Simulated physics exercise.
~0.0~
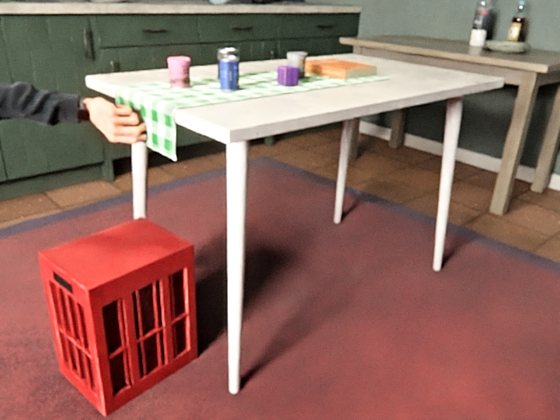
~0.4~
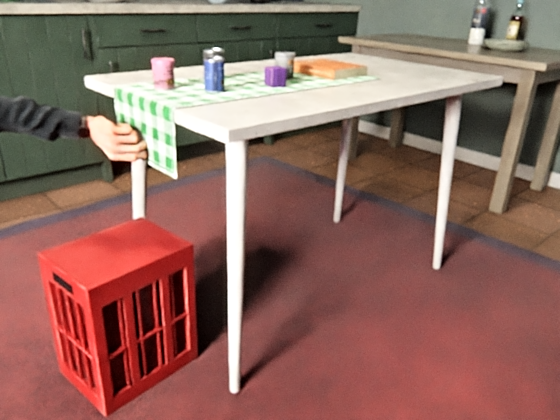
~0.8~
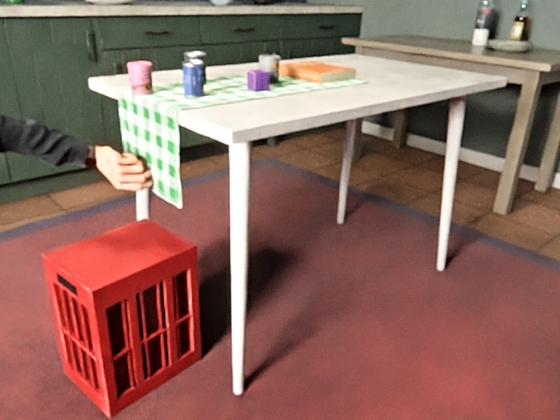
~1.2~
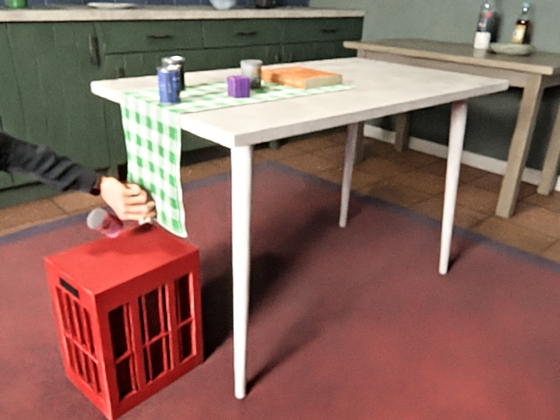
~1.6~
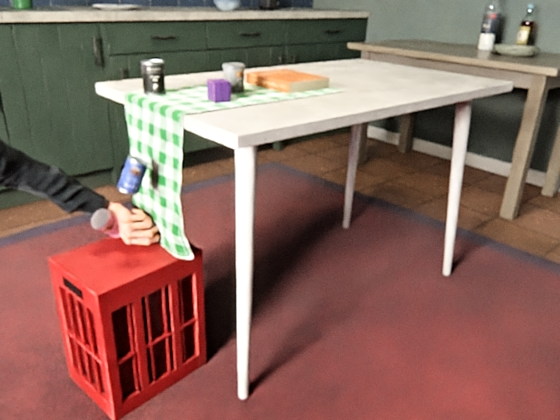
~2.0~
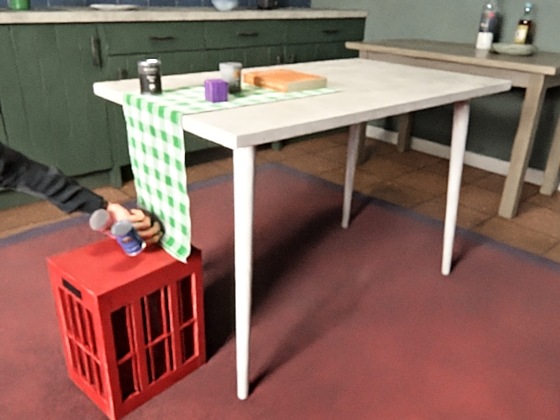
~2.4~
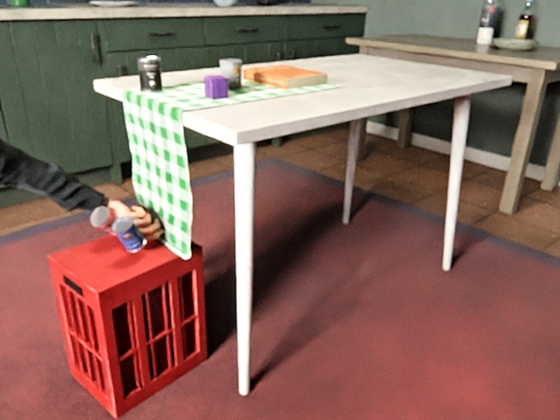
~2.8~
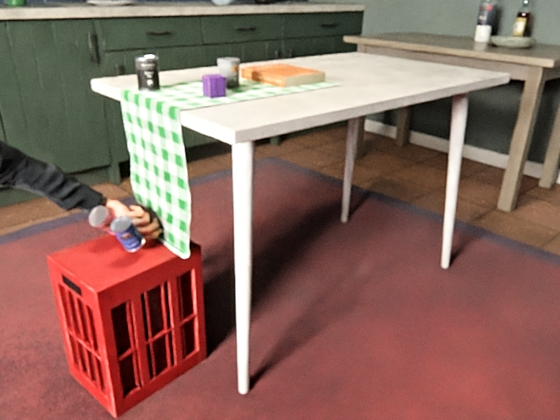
In a kitchen, a hand slowly pulls a checkered tablecloth down, tipping two containers off the table.
